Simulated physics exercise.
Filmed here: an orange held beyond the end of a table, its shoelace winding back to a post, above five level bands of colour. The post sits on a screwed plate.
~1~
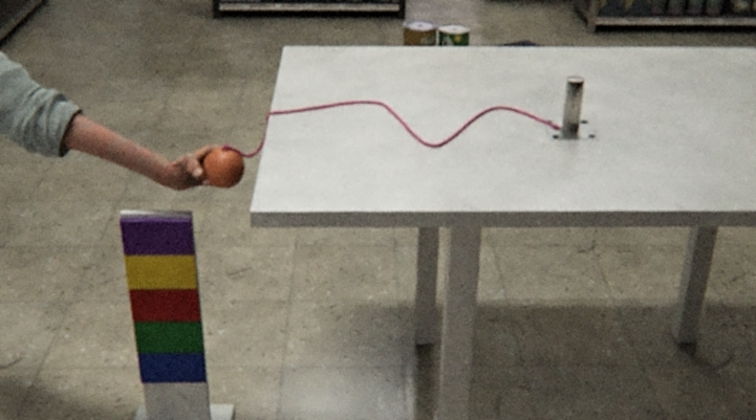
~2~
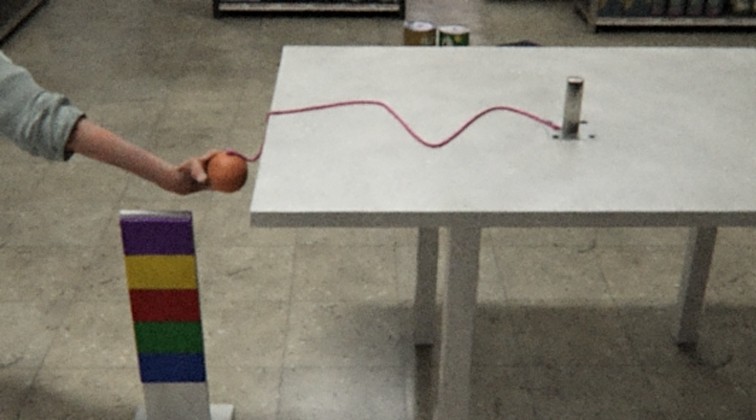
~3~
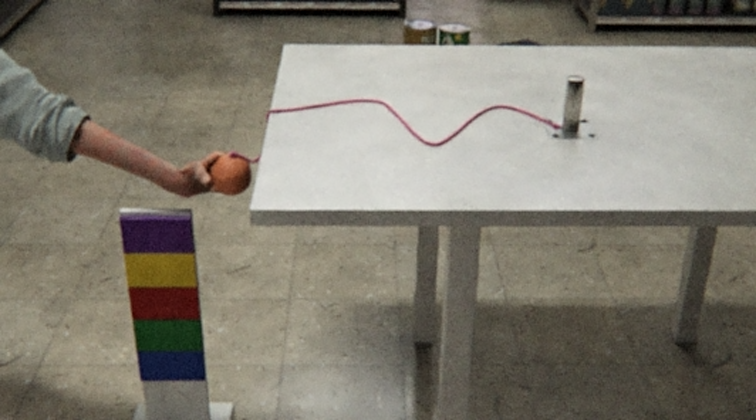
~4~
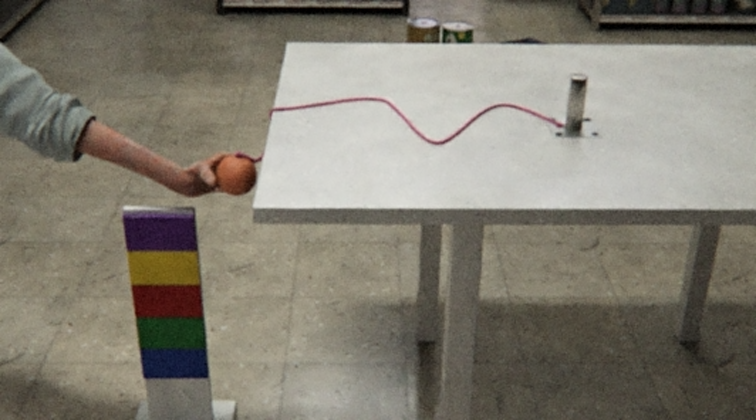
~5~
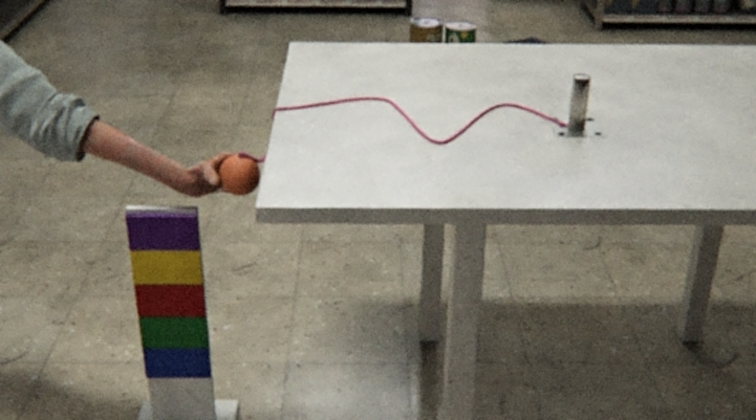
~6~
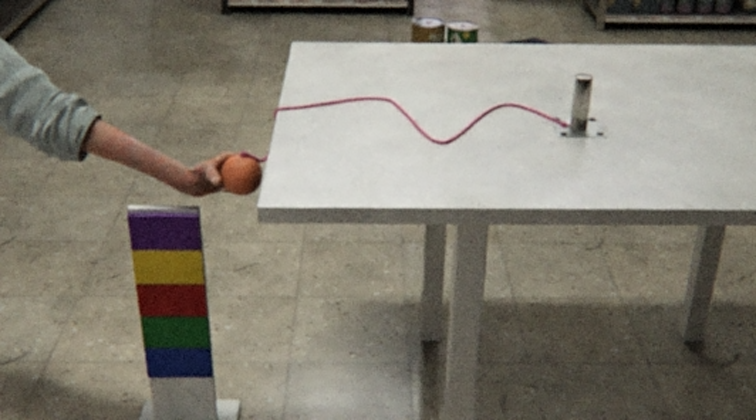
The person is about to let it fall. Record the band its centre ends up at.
Centre ends at green.
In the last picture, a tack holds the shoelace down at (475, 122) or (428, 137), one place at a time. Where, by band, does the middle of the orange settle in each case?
First try red, second try yellow.
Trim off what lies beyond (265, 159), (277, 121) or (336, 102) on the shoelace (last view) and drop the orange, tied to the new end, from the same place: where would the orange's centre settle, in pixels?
The pixels are (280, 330), (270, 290) and (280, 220), in the order of the tries.
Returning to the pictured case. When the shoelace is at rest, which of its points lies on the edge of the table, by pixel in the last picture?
That spot lies near (404, 111).
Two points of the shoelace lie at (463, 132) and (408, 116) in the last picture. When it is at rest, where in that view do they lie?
First near (396, 120), second near (289, 115).
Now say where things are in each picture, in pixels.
The first frame shows orange (224, 168); purple (157, 238); yellow (161, 273); red (164, 306); green (168, 338); blue (172, 369).
The second frame shows orange (228, 173); shoelace through (526, 114) (466, 125) (414, 135) (375, 103) (288, 112).
The third frame shows orange (231, 175).
The fourth frame shows orange (237, 175); shoelace through (530, 111) (469, 123) (417, 132) (379, 99) (291, 108).
The fifth frame shows orange (240, 175).
The sixth frame shows orange (241, 175); shoelace through (535, 111) (474, 122) (422, 132) (383, 99) (296, 108).
A little later, orange near (262, 322); level with green.
Next, orange near (313, 325); level with green.
Later still, orange near (271, 329); level with green.
When it is over, orange near (287, 330); level with green. Its middle rests at the green band.
